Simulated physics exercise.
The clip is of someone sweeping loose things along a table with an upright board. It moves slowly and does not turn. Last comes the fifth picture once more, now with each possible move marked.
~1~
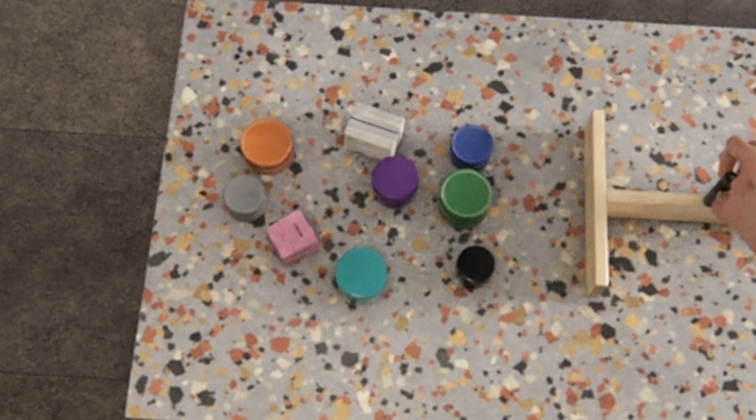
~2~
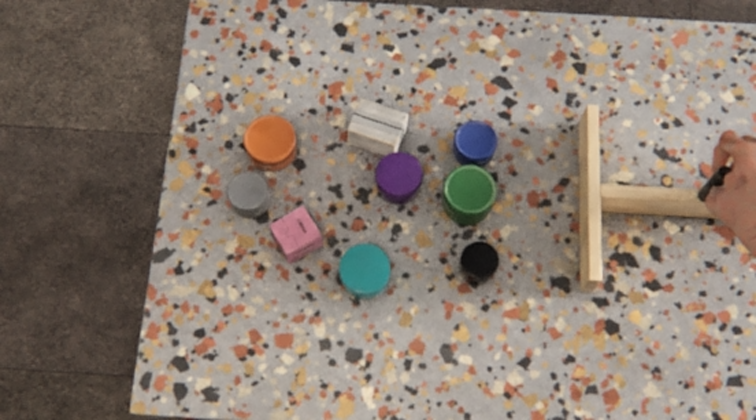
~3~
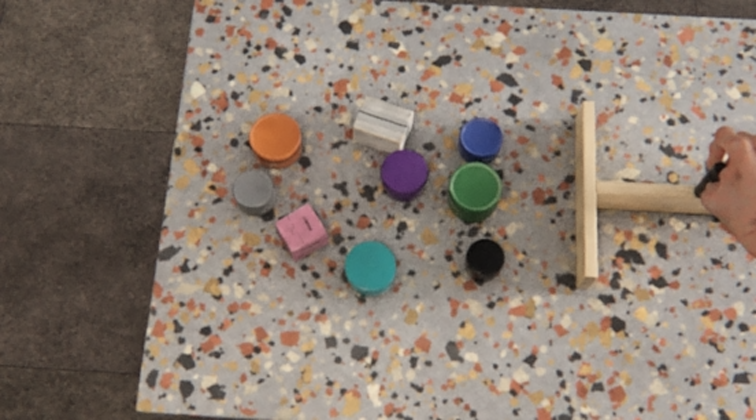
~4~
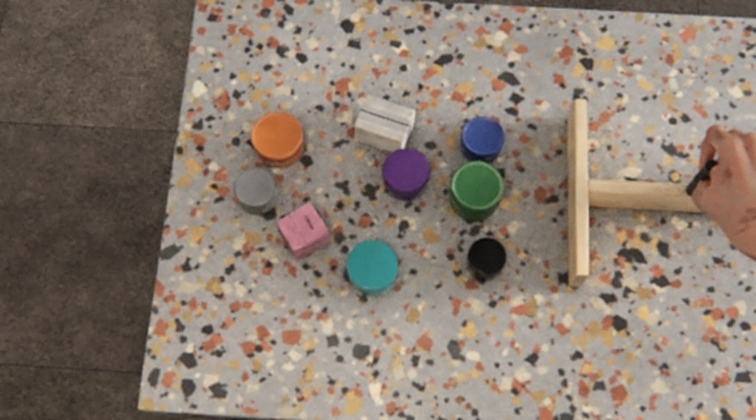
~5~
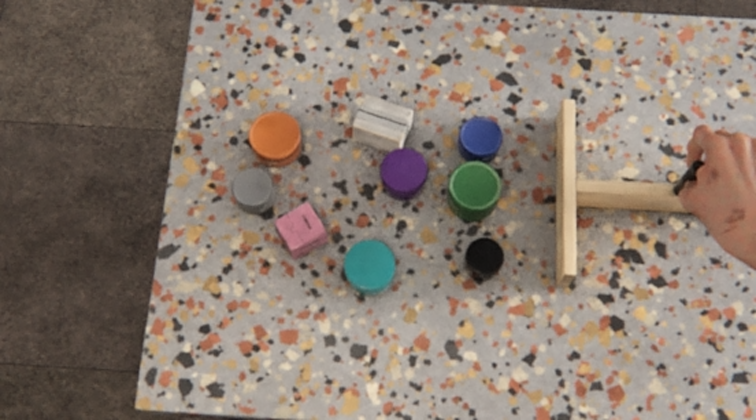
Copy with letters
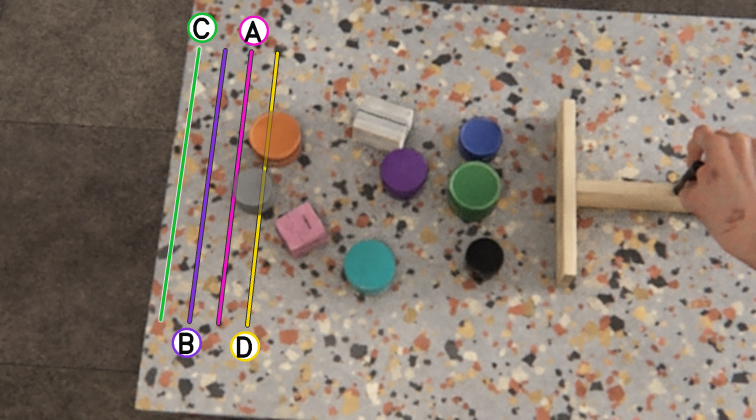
A wooden T-shaped board, its handle gripped by a hand at the right edge, slides slowly leftward without turning across a speckled terrazzo tabletop seen from above, beside a dark floor. Left of it sit blue, green and black round containers, then a white box, purple pot and teal tub, with orange, grey and pink items farthest left. The gap narrows slightly, the objects stay put on the table, and the camera drifts a little.
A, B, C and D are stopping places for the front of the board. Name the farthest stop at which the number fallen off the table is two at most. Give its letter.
As far as mark A.
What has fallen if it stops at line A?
The grey jar.
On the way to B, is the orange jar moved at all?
By then, yes.
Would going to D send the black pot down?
No.
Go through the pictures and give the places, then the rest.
Green tub (464, 199); grey jar (246, 199); board (600, 194), in the first frame.
Board (595, 190); orange jar (270, 144), in the second frame.
Board (590, 186); white box (383, 126), in the third frame.
Board (582, 184); purple pot (406, 175), in the fourth frame.
Board (570, 184); green tub (473, 192); grey jar (254, 191); pink packet (301, 231), in the fifth frame.
On the copy, A at (236, 181); B at (208, 179); C at (181, 177); D at (263, 182).
On A. First, board (449, 177); white box (377, 125); black pot (420, 256).
Then, board (330, 170); orange jar (239, 124); white box (279, 93).
Finally, board (236, 165); grey jar over the edge; orange jar (183, 99); one fallen.
By contrast, B drops four; C drops seven; D is within the limit but short.
